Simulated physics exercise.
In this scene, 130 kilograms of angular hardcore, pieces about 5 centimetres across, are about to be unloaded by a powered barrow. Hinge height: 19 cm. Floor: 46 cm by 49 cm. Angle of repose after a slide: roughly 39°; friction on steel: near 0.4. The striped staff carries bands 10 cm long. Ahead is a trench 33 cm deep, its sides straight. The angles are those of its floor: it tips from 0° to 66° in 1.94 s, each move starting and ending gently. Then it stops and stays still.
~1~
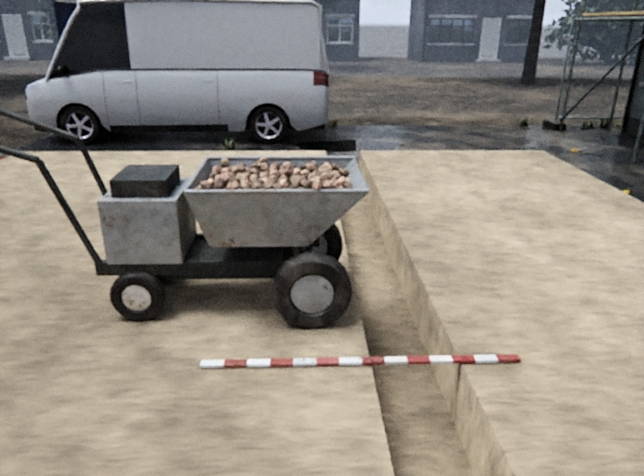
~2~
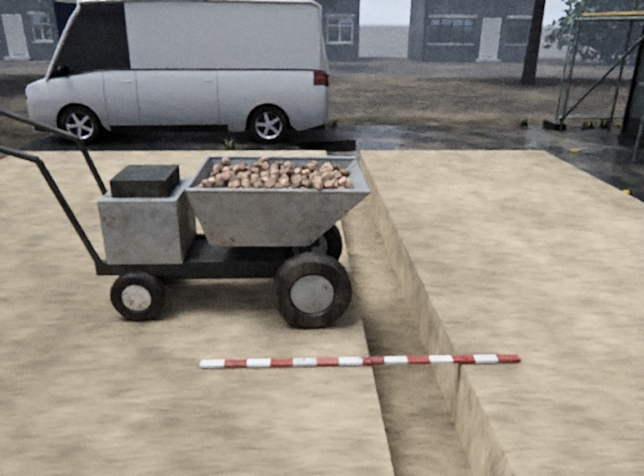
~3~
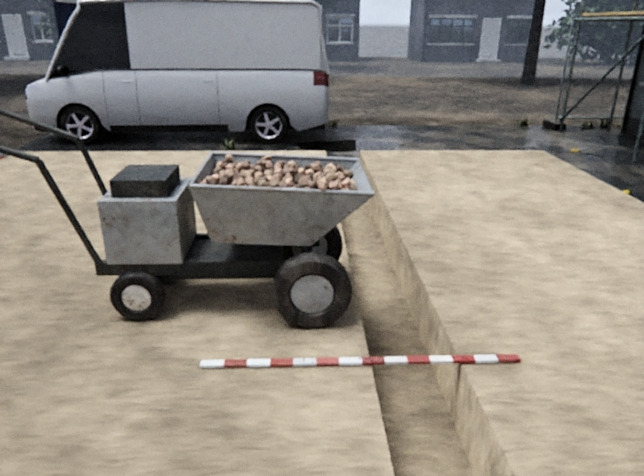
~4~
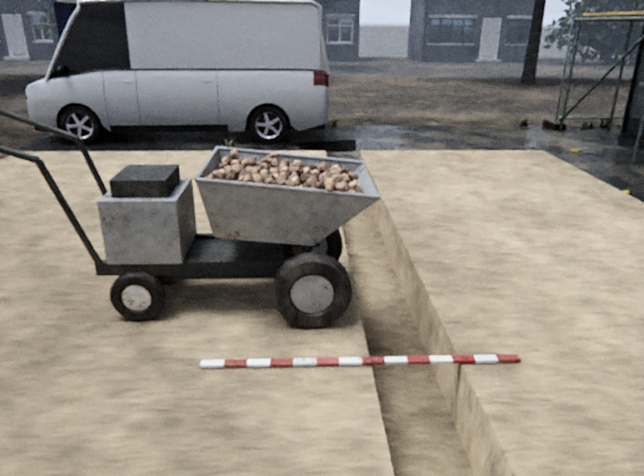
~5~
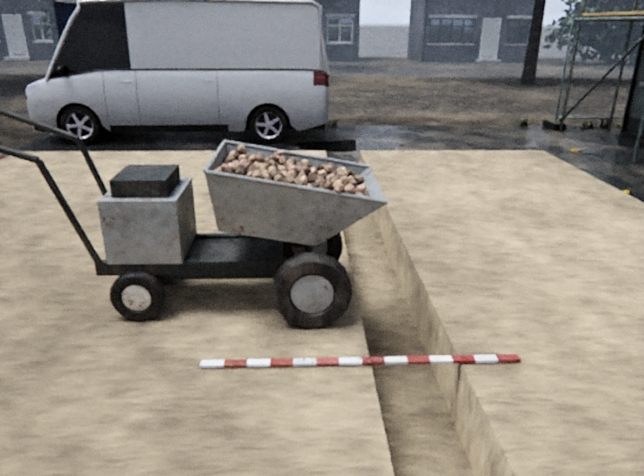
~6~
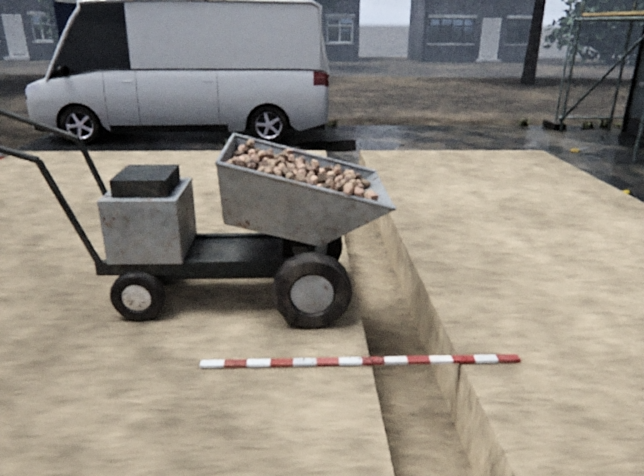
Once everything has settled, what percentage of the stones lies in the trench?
I would say 51 percent.
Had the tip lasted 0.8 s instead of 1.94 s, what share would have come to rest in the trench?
That would give about 45 percent.
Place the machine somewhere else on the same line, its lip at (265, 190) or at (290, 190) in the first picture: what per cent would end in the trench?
From the first spot near 70, from the second near 90 per cent.
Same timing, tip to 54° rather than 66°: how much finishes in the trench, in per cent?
Then about 10 per cent.
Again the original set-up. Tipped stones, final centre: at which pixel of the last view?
Roughly at (422, 324).
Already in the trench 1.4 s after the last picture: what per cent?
About 5%.
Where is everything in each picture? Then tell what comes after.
The tray is at 0°, its lip at (369, 191); the top of the load is at (270, 168), in the first frame.
The tray is at 1°, its lip at (370, 192); the top of the load is at (268, 167), in the second frame.
Lip at (374, 194), floor tilted 3°, highest stones at (263, 165), in the third frame.
The tray is at 6°, its lip at (380, 197); the top of the load is at (251, 161), in the fourth frame.
The tray is at 10°, its lip at (387, 202); the top of the load is at (248, 158), in the fifth frame.
The tray is at 15°, its lip at (395, 209); the top of the load is at (253, 152), in the sixth frame.
Then, 0.9 s after the last picture the floor is at 56°, 100 % in the tray; the foremost stones are at (422, 257).
Then, 1.4 s after the last picture the floor is at 66°, 79 % in the tray, 7 % in the trench, 14 % past the trench; the foremost stones are at (470, 284).
Then, 1.8 s after the last picture the floor is at 66°, 48 % in the tray, 15 % in the trench, 37 % past the trench; the foremost stones are at (512, 289).
Then, 3.7 s after the last picture the floor is at 66°, 12 % in the tray, 51 % in the trench, 37 % past the trench; the foremost stones are at (537, 300).
